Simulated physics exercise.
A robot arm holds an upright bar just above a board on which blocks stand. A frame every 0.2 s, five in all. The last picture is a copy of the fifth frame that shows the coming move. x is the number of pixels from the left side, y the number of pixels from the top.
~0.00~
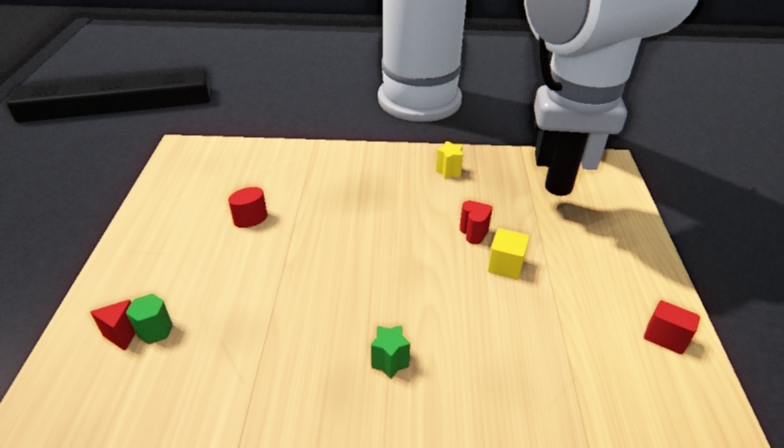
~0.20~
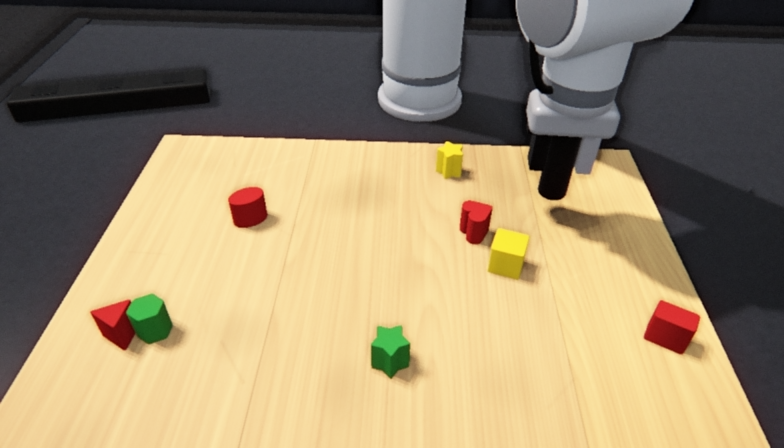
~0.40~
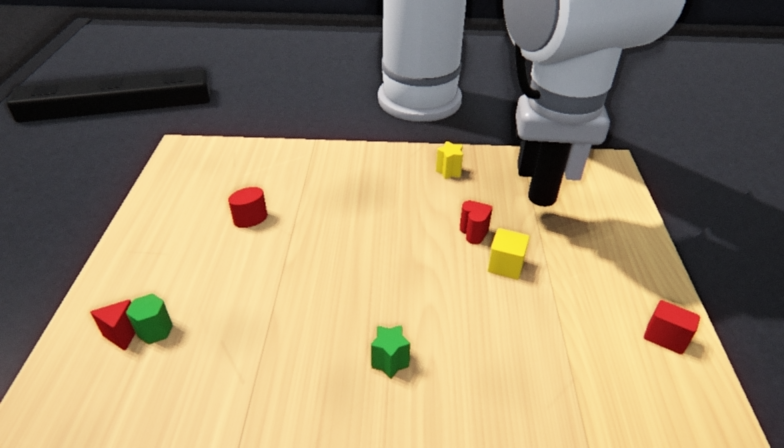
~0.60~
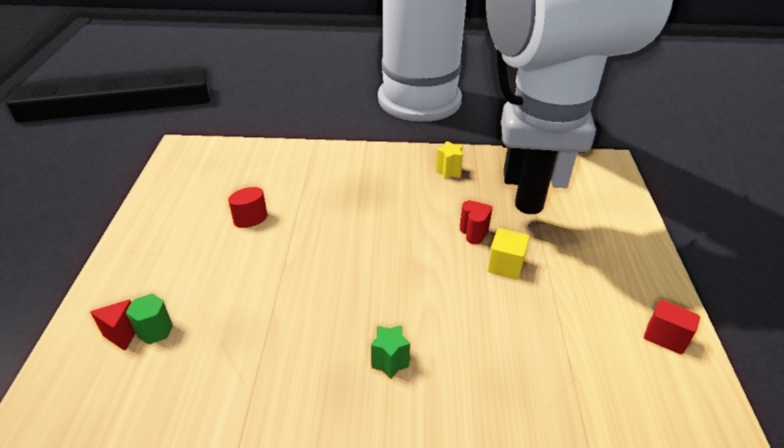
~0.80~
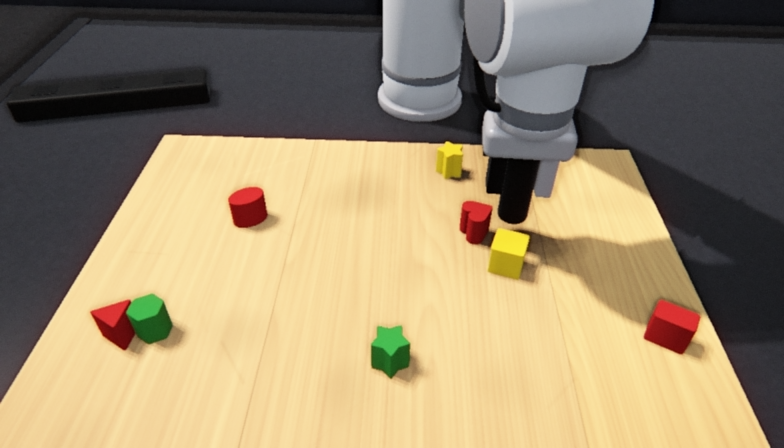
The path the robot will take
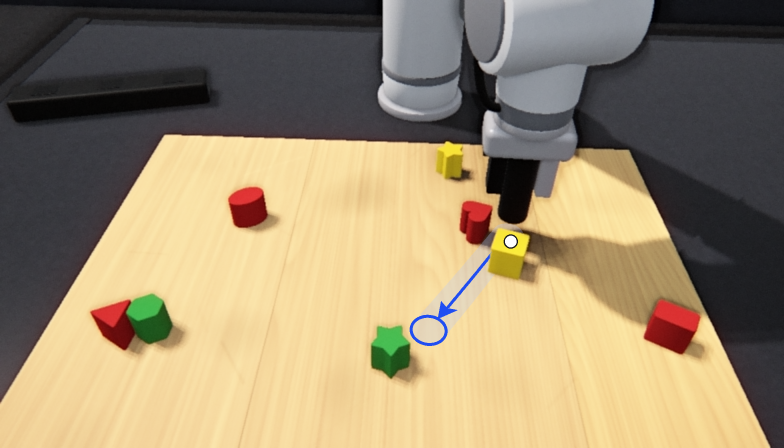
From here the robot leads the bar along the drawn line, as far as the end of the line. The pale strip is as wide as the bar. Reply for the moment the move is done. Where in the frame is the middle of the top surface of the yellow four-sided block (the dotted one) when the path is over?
My estimate: (508, 266).
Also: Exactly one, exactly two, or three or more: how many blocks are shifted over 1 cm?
I think only one will be displaced.
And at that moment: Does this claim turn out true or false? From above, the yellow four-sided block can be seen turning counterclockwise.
The statement is correct.
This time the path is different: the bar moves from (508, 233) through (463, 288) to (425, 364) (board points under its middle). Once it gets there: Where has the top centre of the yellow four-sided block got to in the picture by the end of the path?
Final place: (508, 261).
The drawn path runs from (508, 233) to (429, 330); the dot is on the yellow four-sided block.
What follows on the original path. One third of the way, bar at (487, 245); yellow four-sided block at (509, 260), turned 60° anticlockwise.
Two thirds of the way, bar at (461, 277); yellow four-sided block at (508, 266), turned 80° anticlockwise.
At the end, bar at (430, 313); red heart not moved; yellow four-sided block at (508, 266), turned 80° anticlockwise.
